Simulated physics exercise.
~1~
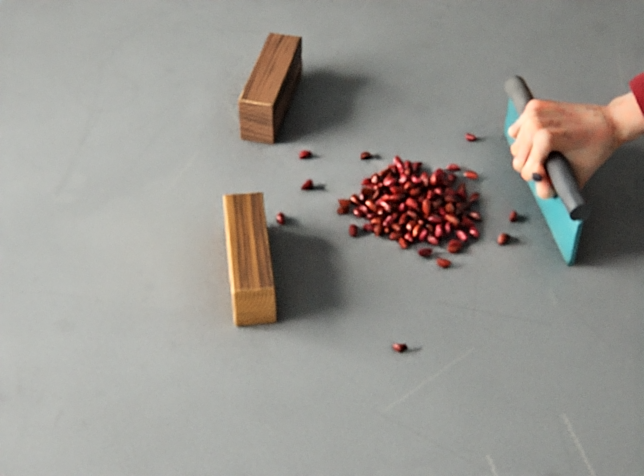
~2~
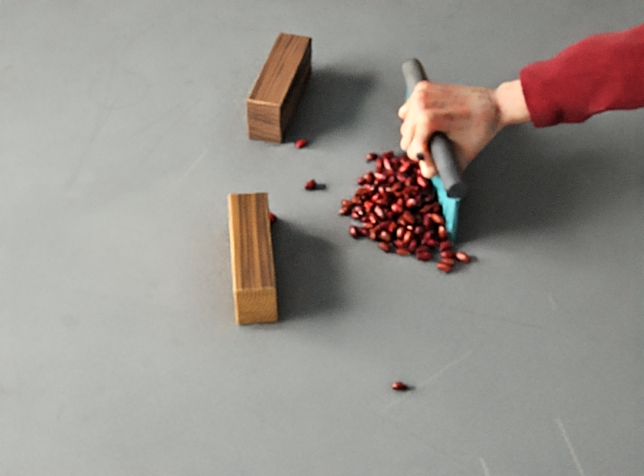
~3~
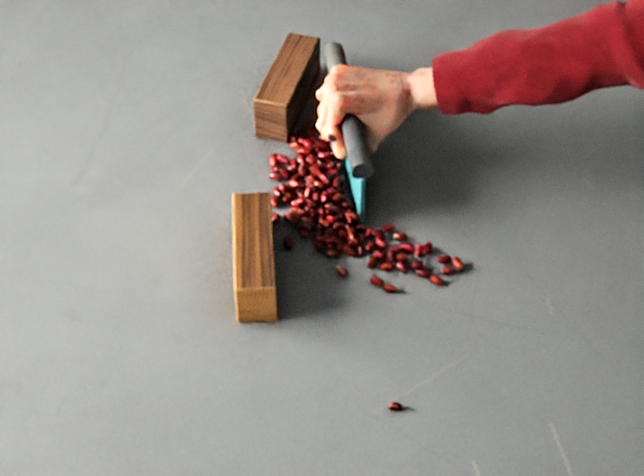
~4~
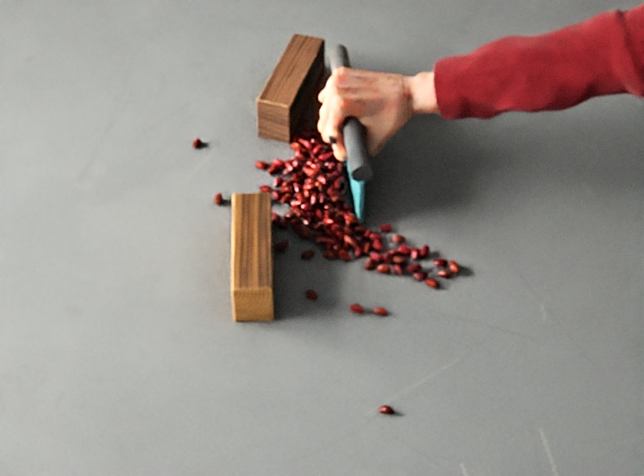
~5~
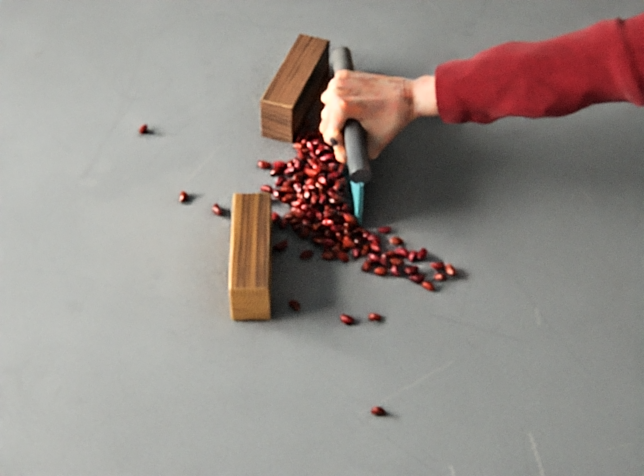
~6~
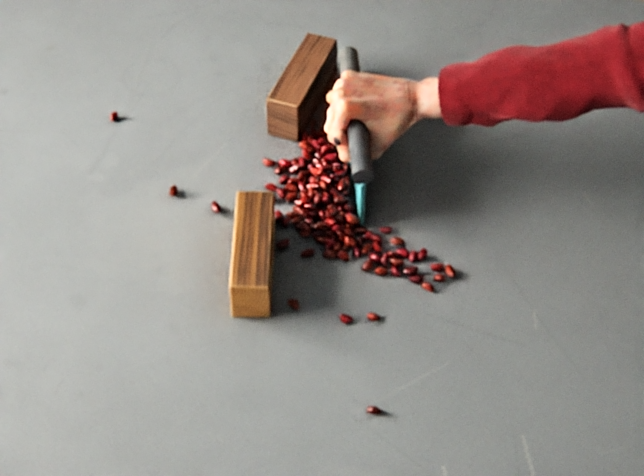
To begin with, a loose pile of dark red beans sits on a grey surface, with two wooden blocks to its left and a few strays scattered about. A hand in a red sleeve holds a teal scraper by its dark handle at the right. The hand sweeps the scraper left into the pile, pushing the beans toward the gap between the blocks. The scraper stops beside the far block, while some beans trail off toward the lower right. A few beans roll out to the left and come to rest, but most stay heaped before the blocks.
